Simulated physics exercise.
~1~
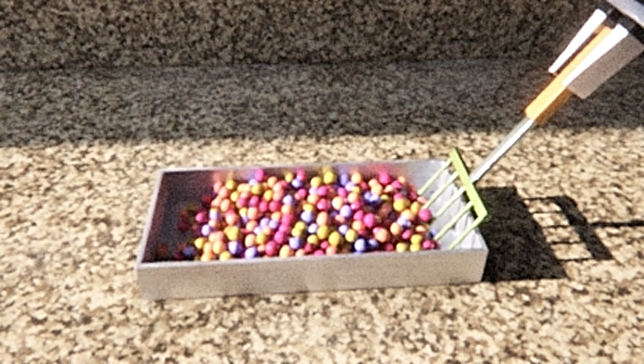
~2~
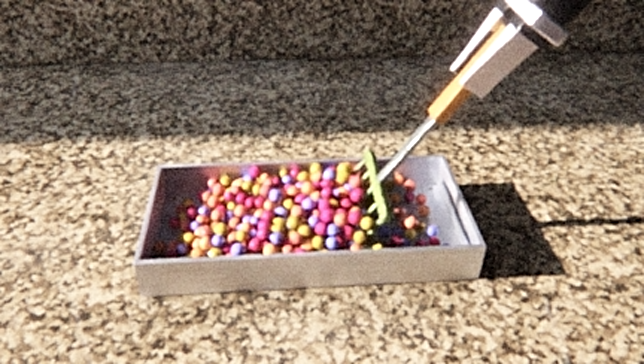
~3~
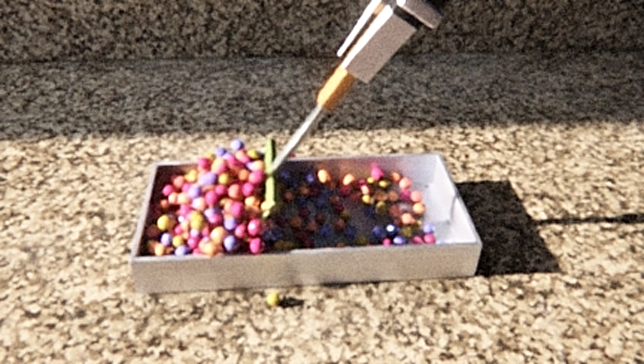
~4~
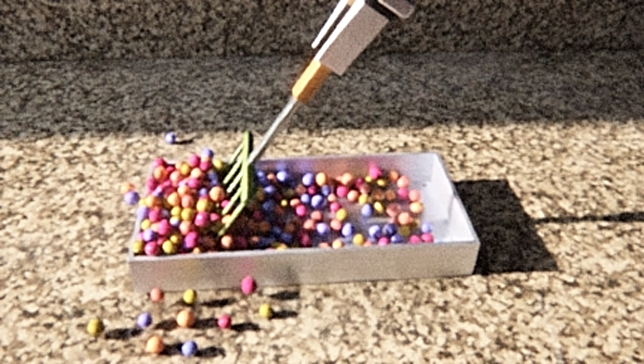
To begin with, a robot gripper holds a green, pronged comb with an orange handle at the right end of a shallow grey tray filled with small, colourful round sweets, set on a speckled stone surface. The comb sweeps left through the tray, pushing sweets ahead of it and thinning out the right side. As it continues, the sweets pile into a tall heap at the left end, and one or two drop over the front edge. Finally, the comb leans beside the heap while more sweets spill out, leaving a scattering on the stone, though most remain in the tray.
